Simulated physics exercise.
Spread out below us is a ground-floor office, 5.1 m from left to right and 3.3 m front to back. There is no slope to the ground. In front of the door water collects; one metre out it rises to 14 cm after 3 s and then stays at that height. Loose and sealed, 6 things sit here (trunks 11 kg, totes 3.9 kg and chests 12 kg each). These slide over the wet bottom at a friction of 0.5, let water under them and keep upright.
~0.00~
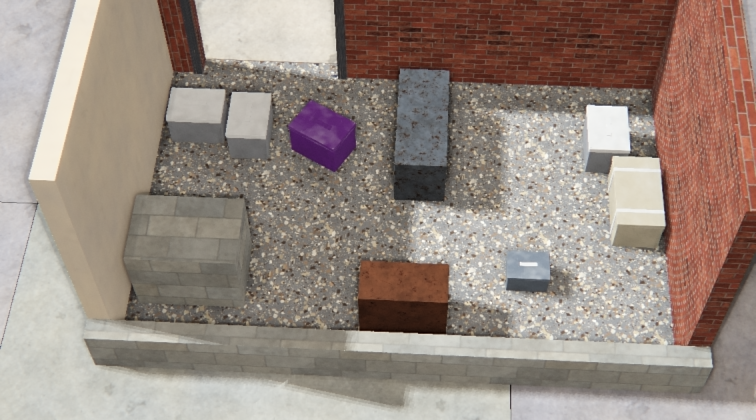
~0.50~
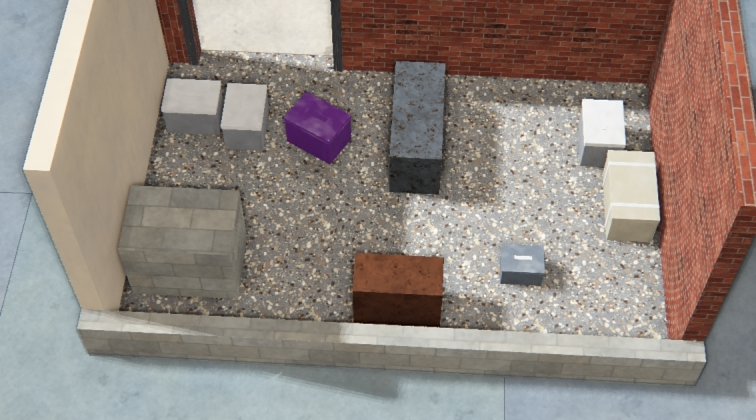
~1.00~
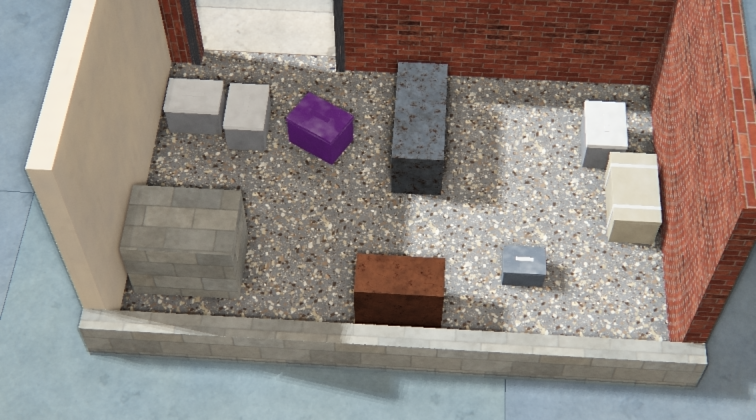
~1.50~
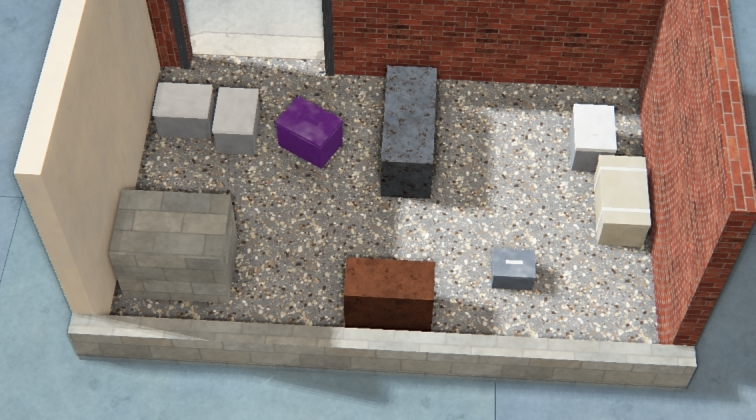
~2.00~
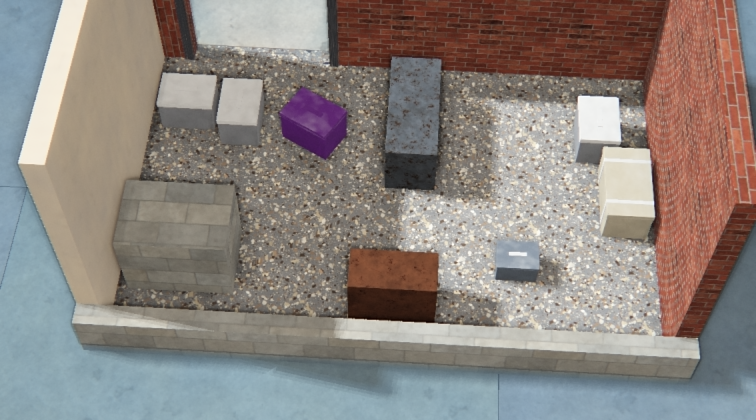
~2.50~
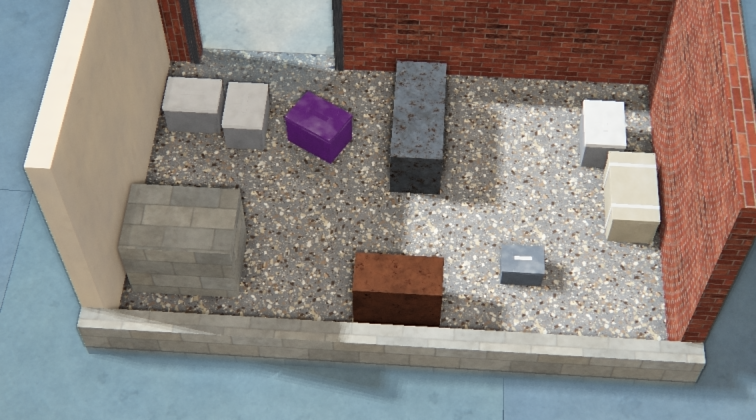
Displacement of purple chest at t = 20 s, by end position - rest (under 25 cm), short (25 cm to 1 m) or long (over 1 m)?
It is pushed well off.
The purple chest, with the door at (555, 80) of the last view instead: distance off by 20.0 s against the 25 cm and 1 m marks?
Under that change the purple chest is pushed a bit.
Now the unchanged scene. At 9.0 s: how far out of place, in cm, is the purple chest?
Around 200 cm from the start by that time.
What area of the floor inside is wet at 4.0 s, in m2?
My estimate is roughly 3.0 m2.
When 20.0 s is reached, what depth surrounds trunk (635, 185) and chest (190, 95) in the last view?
Around 10 cm and 12 cm.
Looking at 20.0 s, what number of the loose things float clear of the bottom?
It comes to 6.
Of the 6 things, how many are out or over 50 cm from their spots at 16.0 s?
Count then: 5.
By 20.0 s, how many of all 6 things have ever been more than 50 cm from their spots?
6 in all.
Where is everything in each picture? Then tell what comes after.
The first frame shows the purple chest at (322, 124) rests on the ground; water covers 0.0 m2; 0 of 6 have shifted.
The second frame shows the purple chest at (318, 116), on the bottom; 0.0 m2 under water; 0 of 6 have shifted.
The third frame shows the purple chest at (320, 117), on the bottom; water covers 0.0 m2; 0 of 6 have shifted.
The fourth frame shows the purple chest at (309, 121) rests on the ground; 0.0 m2 under water; 0 of 6 have shifted.
The fifth frame shows the purple chest at (313, 112), on the bottom; water covers 0.0 m2; 0 of 6 have shifted.
The sixth frame shows the purple chest at (319, 116), on the bottom; water covers 0.5 m2; 0 of 6 have shifted.
After 4.0 s the purple chest is near (328, 122), 0.1 m from its start, aground; 0 afloat.
After 9.0 s the purple chest is near (459, 240), 2.0 m from its start, aground; 2 afloat.
After 16.0 s the purple chest is near (600, 158), 2.8 m from its start, afloat; 6 afloat.
After 20.0 s the purple chest is near (543, 156), 2.3 m from its start, afloat; 6 afloat.
